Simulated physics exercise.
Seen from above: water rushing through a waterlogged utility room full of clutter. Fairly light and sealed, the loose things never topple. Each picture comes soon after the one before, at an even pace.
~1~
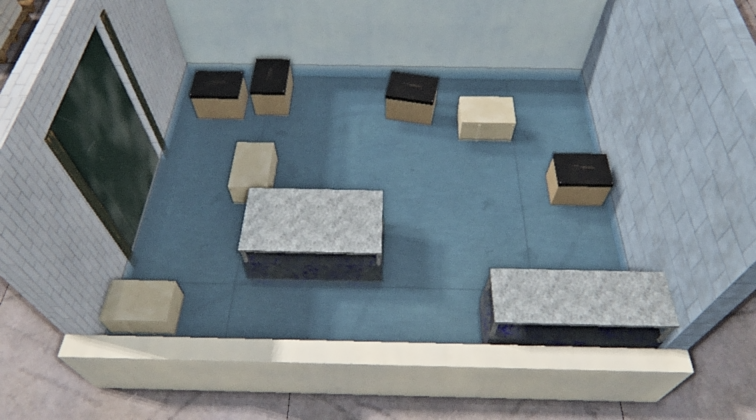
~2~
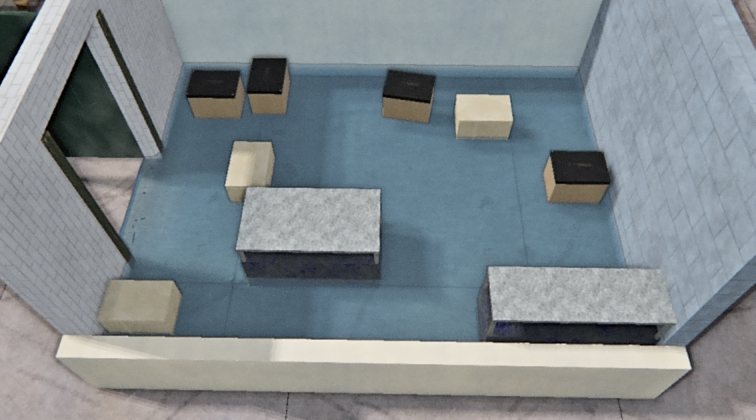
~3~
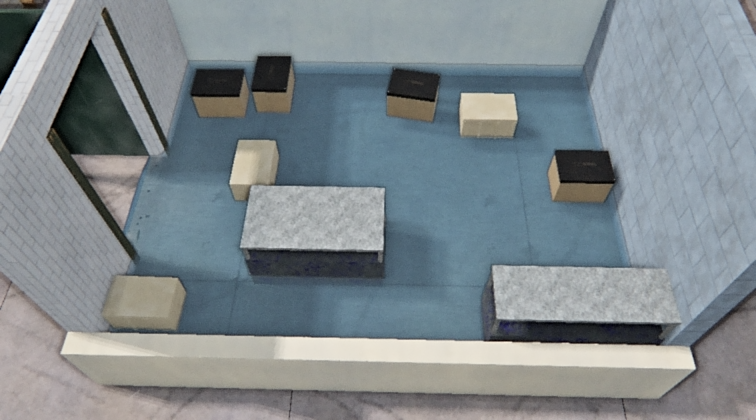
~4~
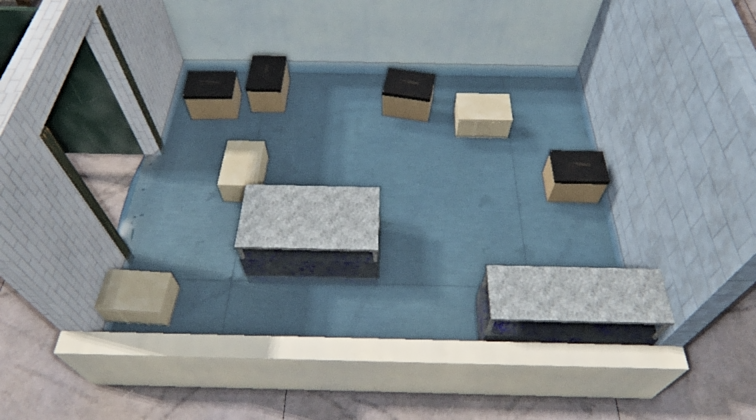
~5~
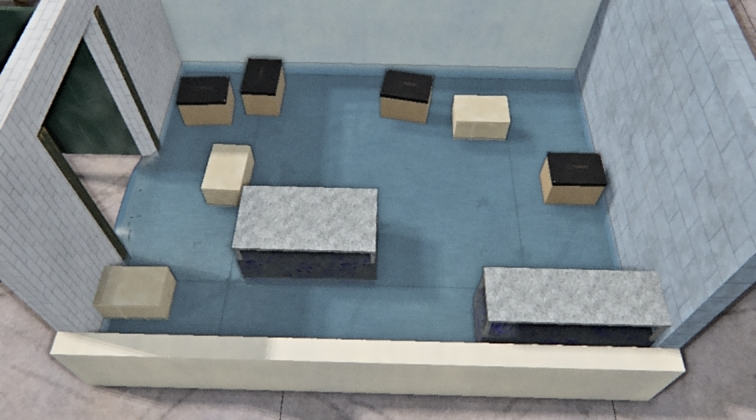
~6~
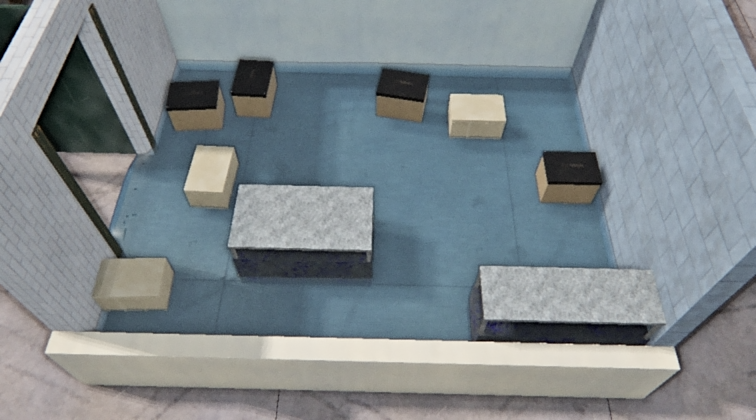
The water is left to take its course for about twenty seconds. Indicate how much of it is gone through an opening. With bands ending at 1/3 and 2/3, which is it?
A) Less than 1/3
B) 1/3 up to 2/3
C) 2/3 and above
Option C: 2/3 and above.
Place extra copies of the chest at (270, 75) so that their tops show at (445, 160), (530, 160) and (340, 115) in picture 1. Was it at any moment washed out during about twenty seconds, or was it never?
In order: Exits; never exits; exits.
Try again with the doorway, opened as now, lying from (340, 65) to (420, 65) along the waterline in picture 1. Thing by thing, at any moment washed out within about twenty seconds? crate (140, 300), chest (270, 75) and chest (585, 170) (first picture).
Object one: Remains; object two: Leaves; object three: Remains.
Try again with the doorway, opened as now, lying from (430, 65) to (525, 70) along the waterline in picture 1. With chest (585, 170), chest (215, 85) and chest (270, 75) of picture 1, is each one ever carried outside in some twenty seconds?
One by one as named: Gets away, doesn't escape and gets away.
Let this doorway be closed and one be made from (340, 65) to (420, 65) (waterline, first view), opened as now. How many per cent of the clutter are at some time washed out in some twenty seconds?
70 per cent.
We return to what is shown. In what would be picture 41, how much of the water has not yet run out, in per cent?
Near 52 per cent.
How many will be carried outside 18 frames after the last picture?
The number comes out at 4.
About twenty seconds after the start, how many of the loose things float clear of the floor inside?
Tally: 2.
A moment on, 1 of 7 are out; 6 afloat.
Next, 4 of 7 are out; 3 afloat.
Later, 4 of 7 are out; 3 afloat.
In the end, 5 of 7 are out; 2 afloat.
